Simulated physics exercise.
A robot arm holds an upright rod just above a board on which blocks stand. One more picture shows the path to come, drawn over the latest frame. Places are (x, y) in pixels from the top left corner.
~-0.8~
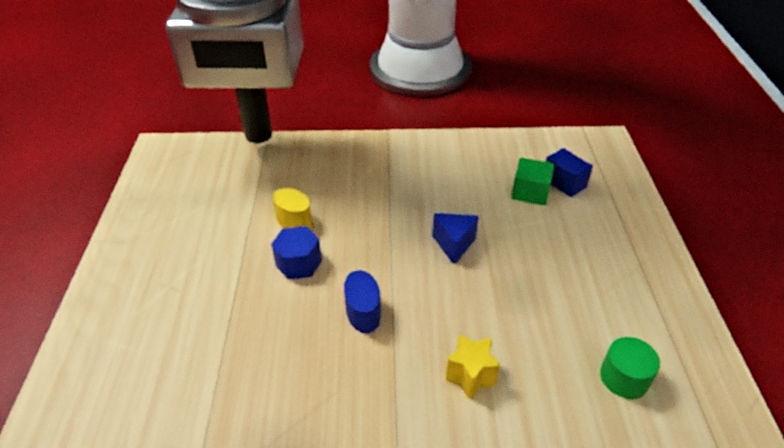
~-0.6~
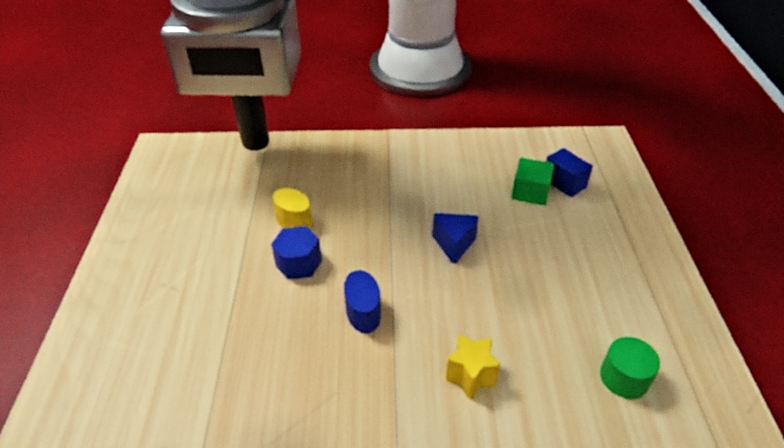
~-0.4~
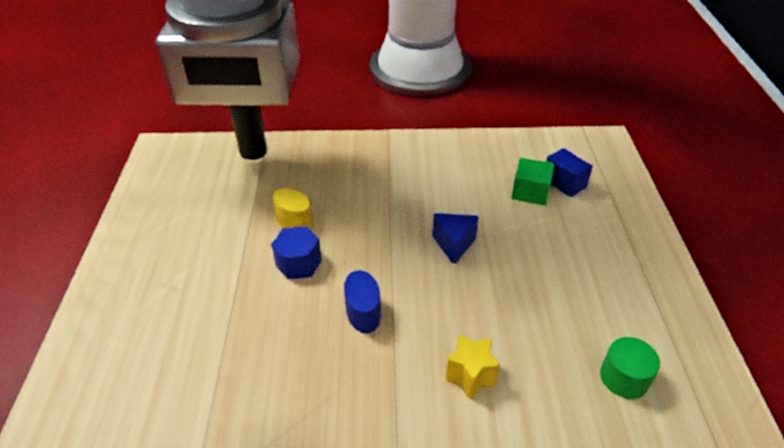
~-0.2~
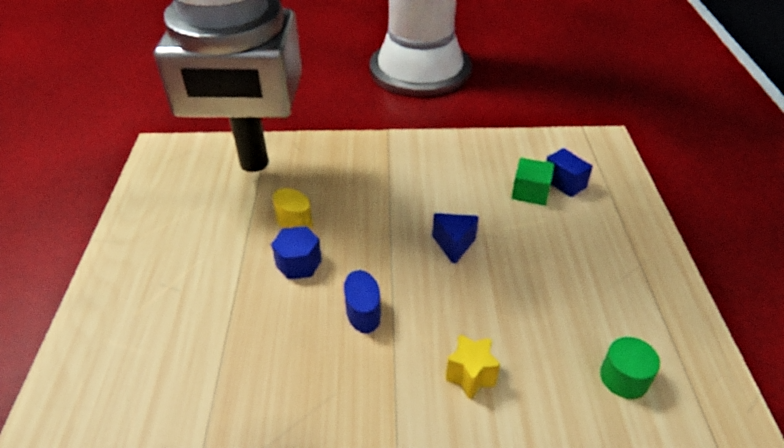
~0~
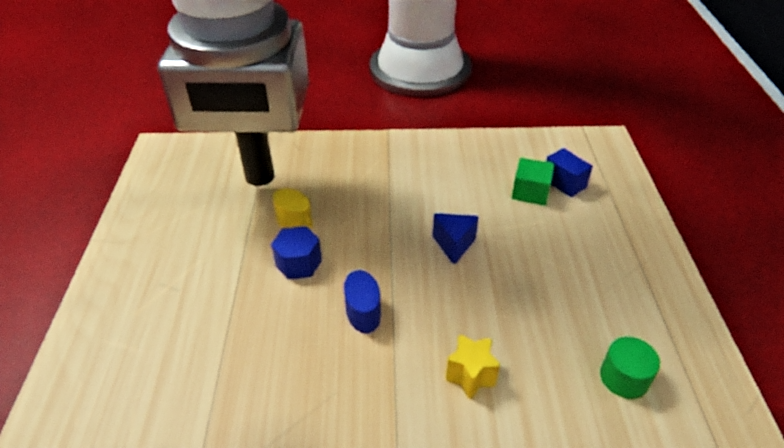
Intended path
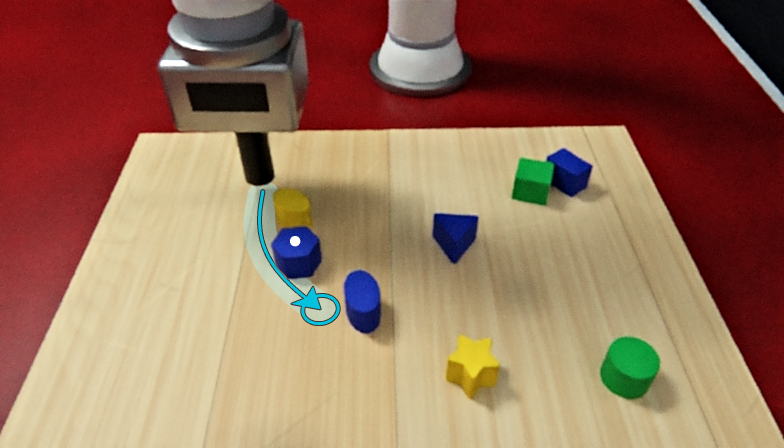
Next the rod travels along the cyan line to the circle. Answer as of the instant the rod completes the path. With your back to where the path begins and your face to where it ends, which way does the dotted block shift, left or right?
Measured against the direction from start to end, the dotted block shifts toward the left-hand side.
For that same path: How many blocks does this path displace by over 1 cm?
The push moves one block more than 1 cm.
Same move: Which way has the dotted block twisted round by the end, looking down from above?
It turns counter-clockwise.
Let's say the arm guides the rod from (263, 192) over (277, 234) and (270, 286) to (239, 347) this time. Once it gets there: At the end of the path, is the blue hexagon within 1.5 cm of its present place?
I'd say no.
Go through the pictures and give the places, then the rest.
Tip of the rod (259, 136), middles of tops, yellow oval block (291, 199), blue hexagon (295, 241), in the first picture.
Rod (256, 143), nothing pushed, in the second picture.
Rod (254, 152), nothing pushed, in the third picture.
Rod (255, 164), nothing pushed, in the fourth picture.
Rod (260, 177), yellow oval block (291, 199), blue hexagon (295, 241), in the fifth picture.
The line goes from (263, 192) by way of (260, 231) and (279, 272) to (320, 309); the dot is on the blue hexagon.
The first path, step by step. One third of the way, rod (257, 217); nothing pushed yet.
Two thirds of the way, rod (277, 259); blue hexagon (315, 251), turned 35° anticlockwise.
At the end, rod (319, 295); yellow oval block unmoved; blue hexagon (333, 254), turned 65° anticlockwise.
